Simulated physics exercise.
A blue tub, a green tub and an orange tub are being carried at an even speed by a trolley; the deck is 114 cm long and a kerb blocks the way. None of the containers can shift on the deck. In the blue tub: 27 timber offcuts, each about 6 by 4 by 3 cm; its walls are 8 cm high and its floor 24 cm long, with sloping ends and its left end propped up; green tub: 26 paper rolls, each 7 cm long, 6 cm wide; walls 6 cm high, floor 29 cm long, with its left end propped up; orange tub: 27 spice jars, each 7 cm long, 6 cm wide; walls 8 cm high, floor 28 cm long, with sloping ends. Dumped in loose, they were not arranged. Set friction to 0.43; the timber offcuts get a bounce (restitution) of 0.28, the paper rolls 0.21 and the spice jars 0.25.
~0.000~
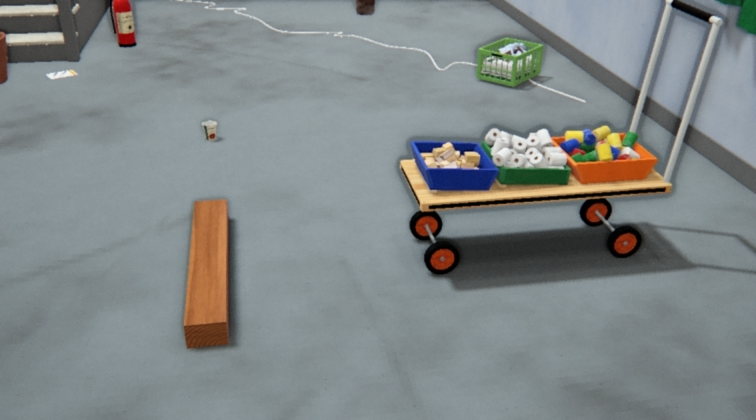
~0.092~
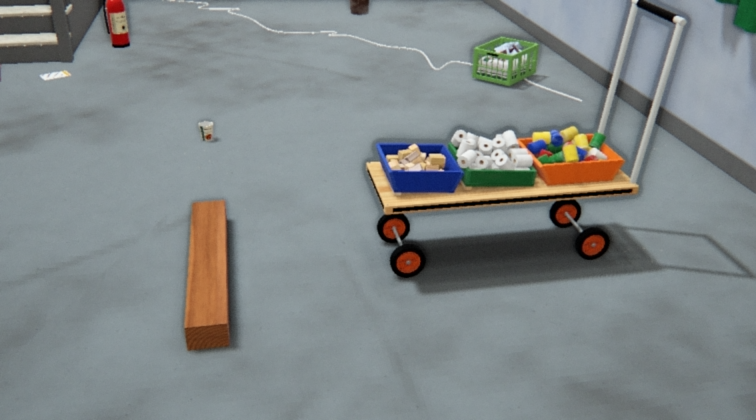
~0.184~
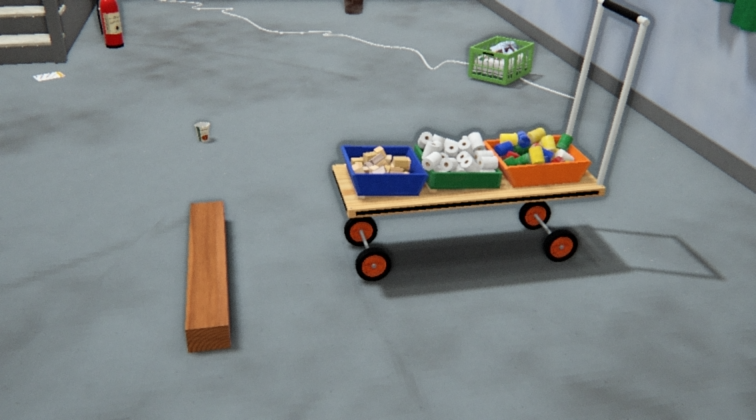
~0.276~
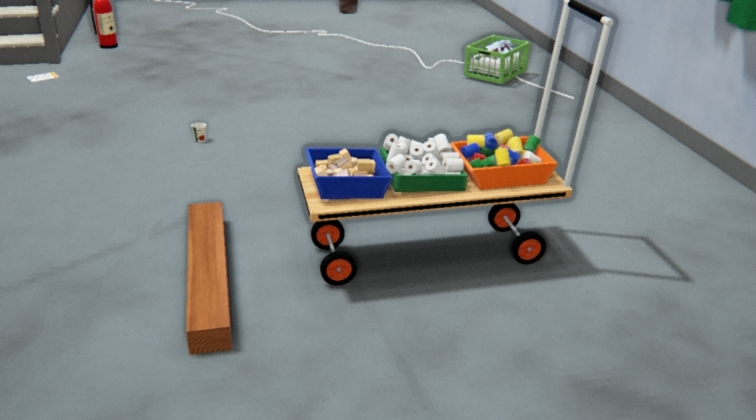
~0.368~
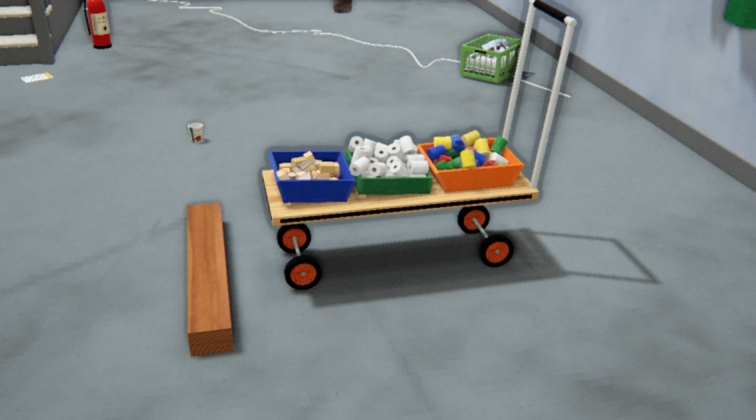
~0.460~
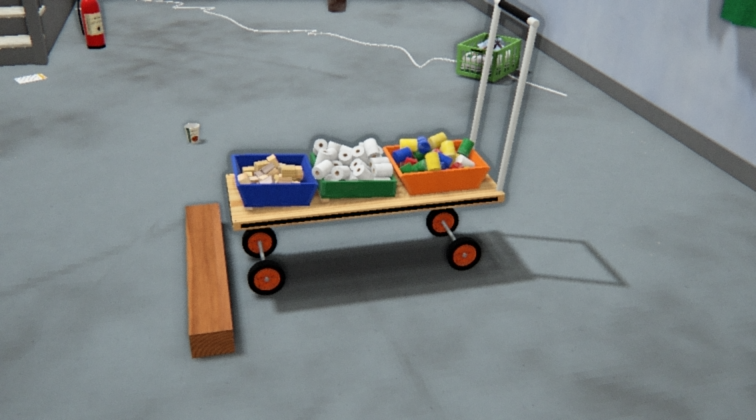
A trolley carrying blue, green and orange tubs of wooden blocks, white rolls and colourful little jars rolled steadily left across a grey floor, drawing close to a long wooden beam lying there.
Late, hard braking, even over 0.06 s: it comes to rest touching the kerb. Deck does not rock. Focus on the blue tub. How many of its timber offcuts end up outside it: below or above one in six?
Out of the blue tub go less than a sixth of the timber offcuts.
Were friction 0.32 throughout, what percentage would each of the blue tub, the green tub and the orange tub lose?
Blue tub 0%, green tub 20%, orange tub 10%.
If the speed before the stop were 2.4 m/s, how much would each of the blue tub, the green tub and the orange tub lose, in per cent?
Blue tub 10 %, green tub 40 %, orange tub 30 %.
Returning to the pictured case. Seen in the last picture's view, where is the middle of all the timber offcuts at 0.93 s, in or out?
Their middle is around (245, 184).
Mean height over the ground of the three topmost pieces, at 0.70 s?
Their middles average near 56 cm high.
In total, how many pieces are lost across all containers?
Taken together it comes to about 10.
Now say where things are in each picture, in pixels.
In the first picture (each is followed by its nearest rim corner in this view; the camera moves round a little), blue tub, (429, 168); green tub, (506, 168); 87 cm short of the stop; none out.
Blue tub, (392, 171); green tub, (471, 170); 71 cm short of the stop, in the second picture.
Blue tub, (355, 174); green tub, (435, 172); 56 cm short of the stop, in the third picture.
Blue tub, (318, 177); green tub, (399, 175); 40 cm short of the stop, in the fourth picture.
Blue tub, (279, 180); green tub, (363, 178); 24 cm short of the stop, in the fifth picture.
Blue tub, (240, 185); green tub, (325, 182); 8 cm short of the stop; none out, in the sixth picture.
After 0.48 s, it begins to slow.
After 0.58 s, blue tub 27 in, 0 out, green tub 22 in, 4 out and orange tub 26 in, 1 out.
After 0.70 s, blue tub 27 in, 0 out, green tub 20 in, 6 out and orange tub 25 in, 2 out.
After 0.93 s, blue tub 27 in, 0 out, green tub 19 in, 7 out and orange tub 24 in, 3 out.
Outcome (at 1.43 s), blue tub 27 in, 0 out, green tub 19 in, 7 out and orange tub 24 in, 3 out. Asked share, 0 of 27, 0 per cent.
